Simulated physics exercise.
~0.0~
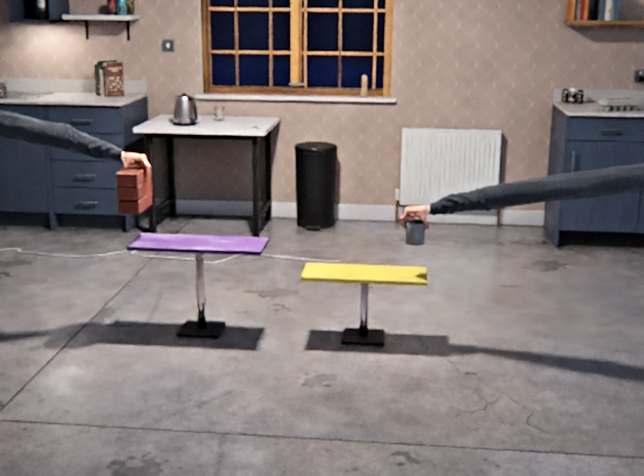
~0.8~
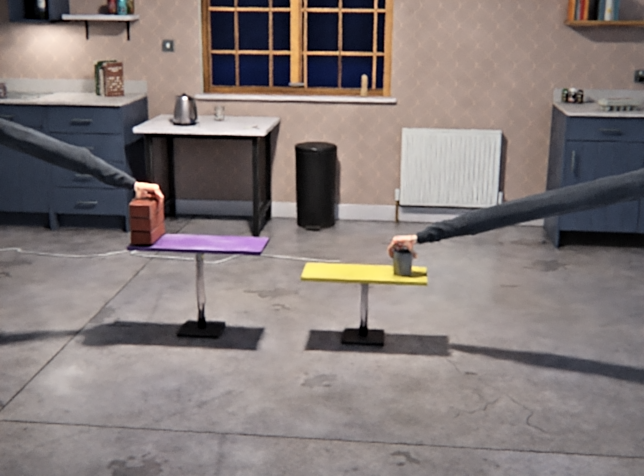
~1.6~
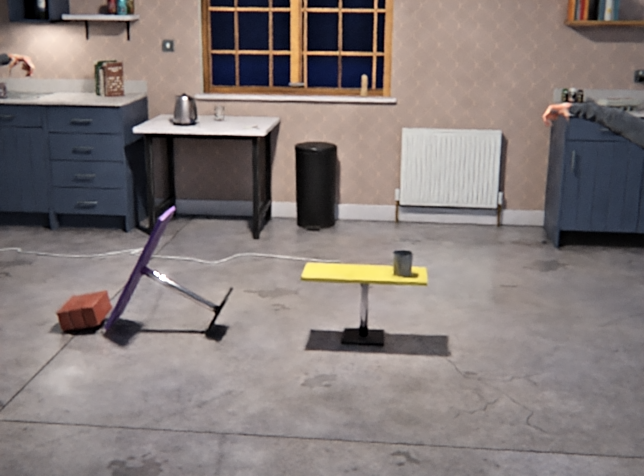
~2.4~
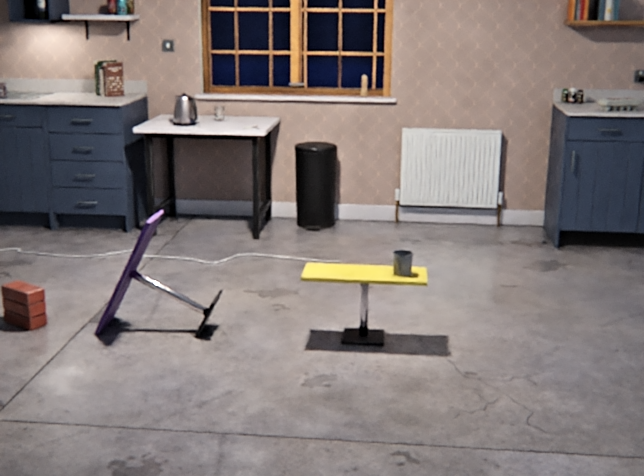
A purple stand on the left and a yellow one on the right, each a narrow top on a single post, stand on a grey concrete floor, seen from a fixed view facing a kitchen with blue cupboards and a dark window. From the left a hand lowers a stack of red bricks onto the purple top's left end, while another from the right sets a grey beaker near the yellow top's right end. Both hands let go and withdraw. The purple stand tips over leftward, spilling the bricks onto the floor, where they end up farther left. It finishes steeply tilted with its base raised, while the yellow stand stays level, still holding the beaker.
